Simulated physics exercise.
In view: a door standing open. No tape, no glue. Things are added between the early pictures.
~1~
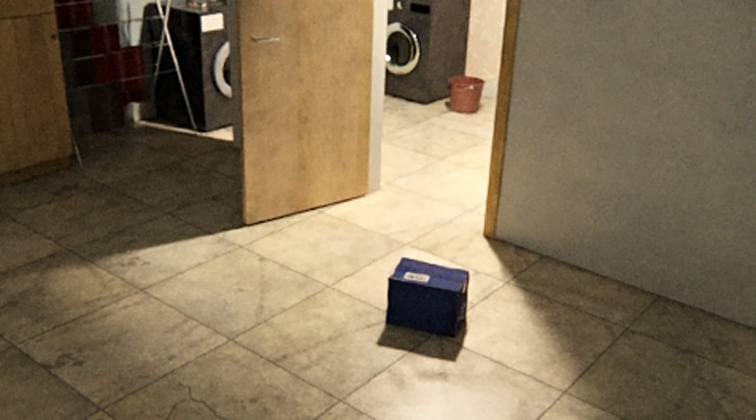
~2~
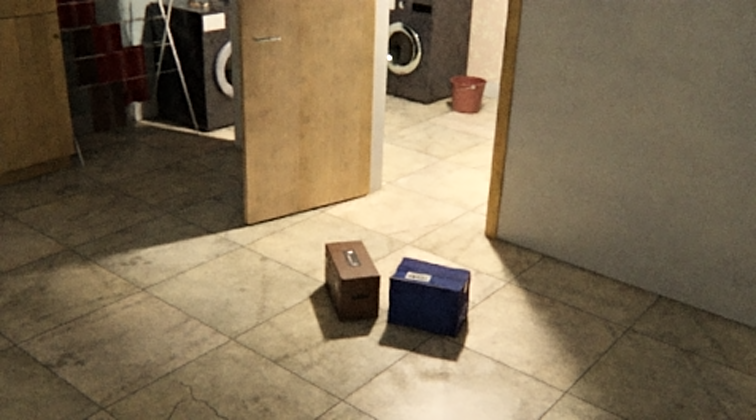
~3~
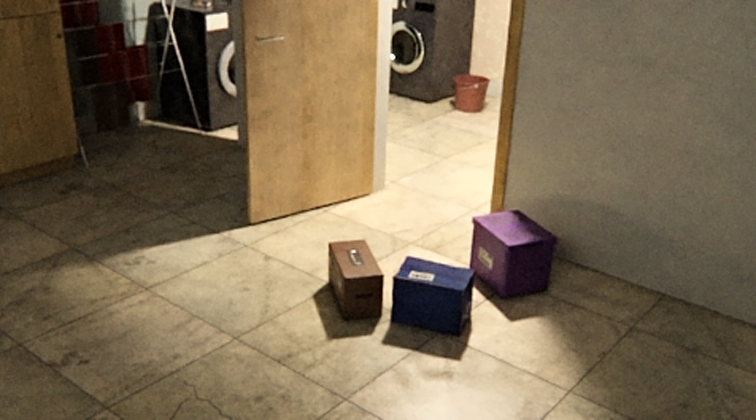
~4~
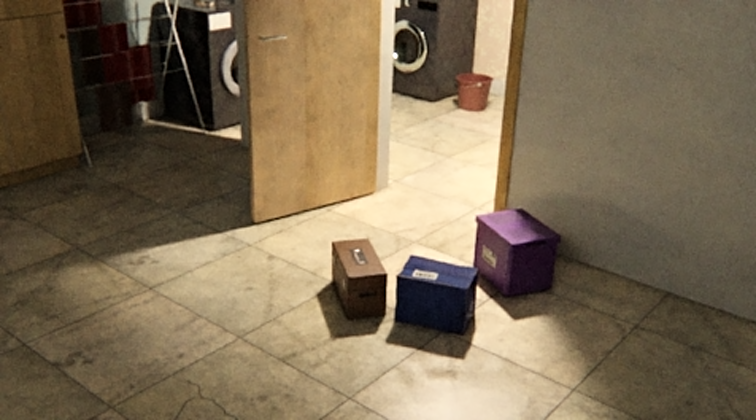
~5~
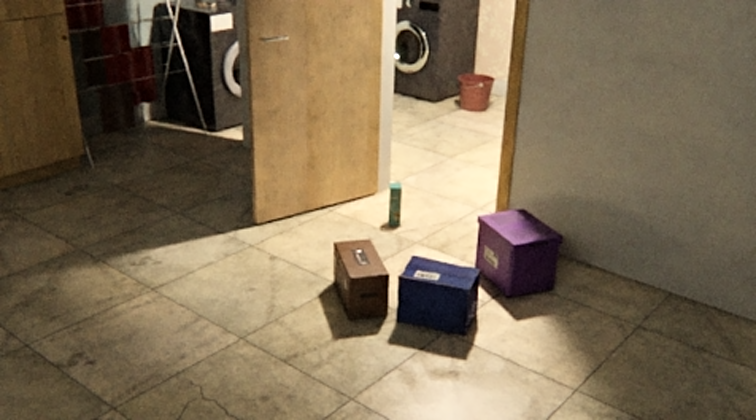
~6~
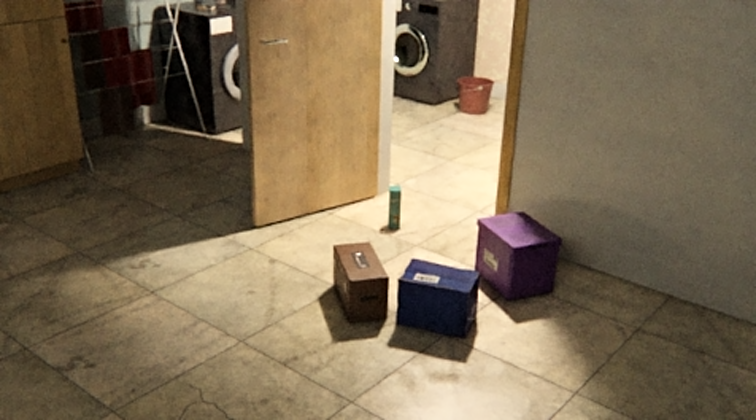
The clip opens on a blue parcel sitting on a tiled floor before a wide-open door, with washing machines and a red bucket beyond. A brown toolbox appears to its left, then a purple tote to its right, and lastly a slim turquoise carton behind them, while the door stays still.
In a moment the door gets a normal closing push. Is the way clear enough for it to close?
It shuts.
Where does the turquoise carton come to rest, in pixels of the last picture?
Around (460, 201).
Then, 1.30 s later than the last frame, open by 40°; turquoise carton moved a little near (399, 207).
Then, 1.70 s later than the last frame, open by 8°; turquoise carton moved well along near (440, 199).
When it is over, open by 0°; lying over on the floor, turquoise carton; the other 3 as before. End places, in pixels of the last picture, turquoise carton near (460, 200).
